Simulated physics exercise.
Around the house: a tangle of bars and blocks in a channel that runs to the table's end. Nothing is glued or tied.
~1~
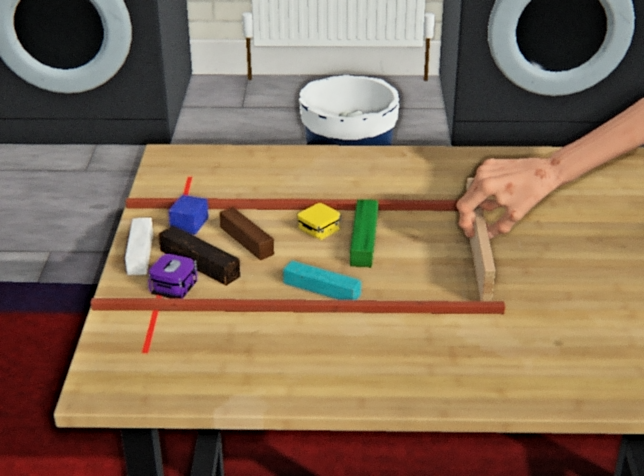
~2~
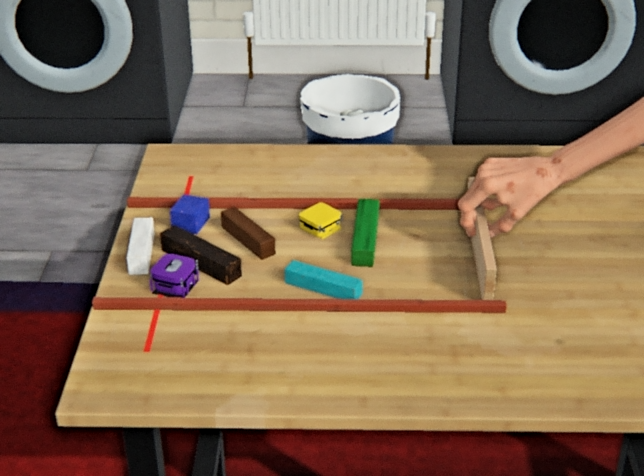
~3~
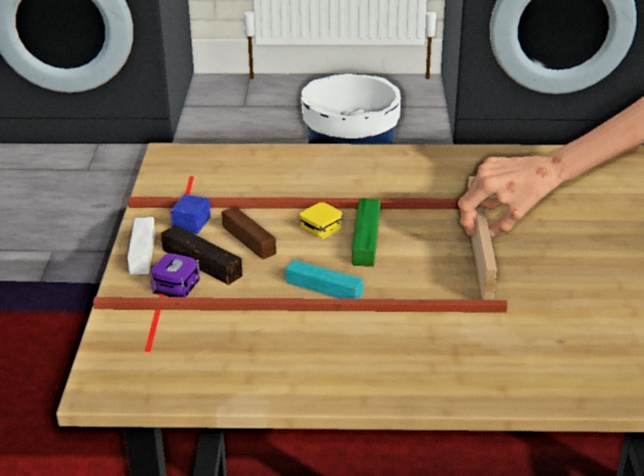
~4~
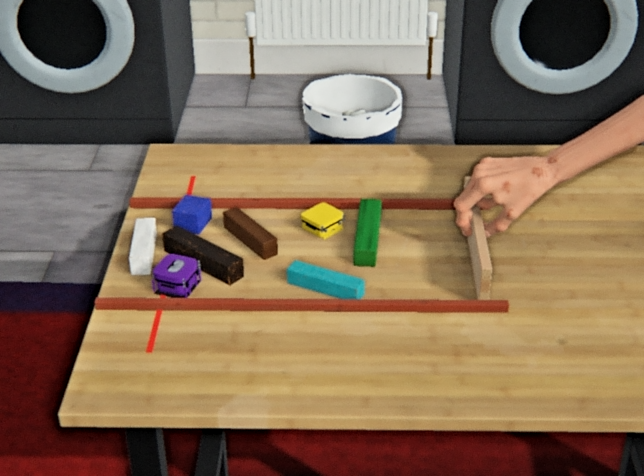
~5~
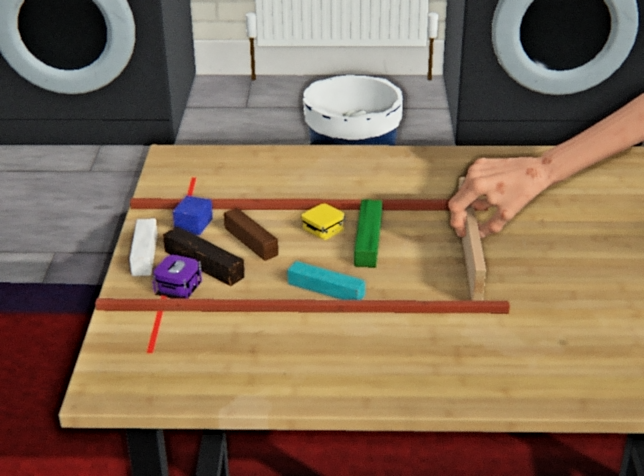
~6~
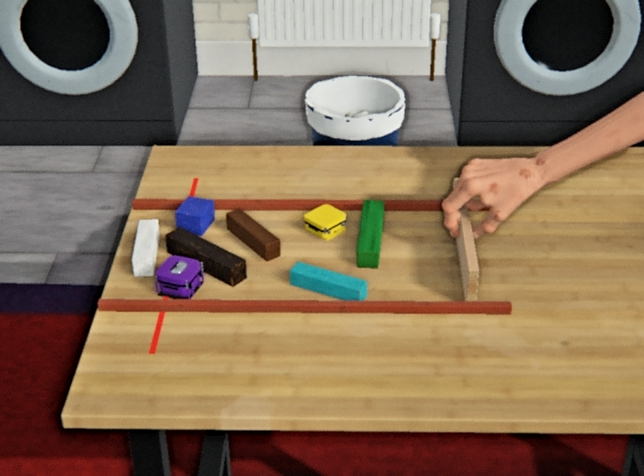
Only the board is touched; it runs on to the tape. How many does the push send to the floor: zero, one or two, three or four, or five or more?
Here the number that fall off is three or four.
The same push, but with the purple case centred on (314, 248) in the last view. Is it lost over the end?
Then it stays on.
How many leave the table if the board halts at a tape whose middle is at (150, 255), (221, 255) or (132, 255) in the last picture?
The counts: 6, 0 and 7.
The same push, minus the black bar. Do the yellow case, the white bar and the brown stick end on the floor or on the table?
The yellow case stays on, the white bar comes down, the brown stick remains up.
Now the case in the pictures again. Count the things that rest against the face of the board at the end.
That makes 2.
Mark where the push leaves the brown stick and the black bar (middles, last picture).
About (128, 234), and the other about (112, 261).
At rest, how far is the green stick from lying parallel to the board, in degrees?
Roughly 0° out of line.
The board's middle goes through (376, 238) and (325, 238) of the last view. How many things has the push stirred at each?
The counts are 1 and 3.
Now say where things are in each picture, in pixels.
In the first picture, white bar (140, 246); purple case (173, 277); blue block (189, 215); board (479, 239); tape (170, 254).
In the second picture, purple case (174, 277); brown stick (248, 232).
In the third picture, blue block (191, 214); turquoise bar (324, 281).
In the fourth picture, white bar (143, 246); yellow case (322, 222).
In the fifth picture, purple case (177, 278); green stick (369, 232).
In the sixth picture, white bar (146, 248); purple case (179, 278); blue block (195, 216); board (464, 239); tape (177, 255).
Soon after, none off yet; white bar at rest near (146, 248); purple case at rest near (179, 278); blue block at rest near (195, 216).
Then, none off yet; white bar at rest near (146, 248); purple case moving near (174, 280); blue block moved a little near (182, 212).
At rest, the number that fall off is three or four; fallen, blue block, purple case and white bar.
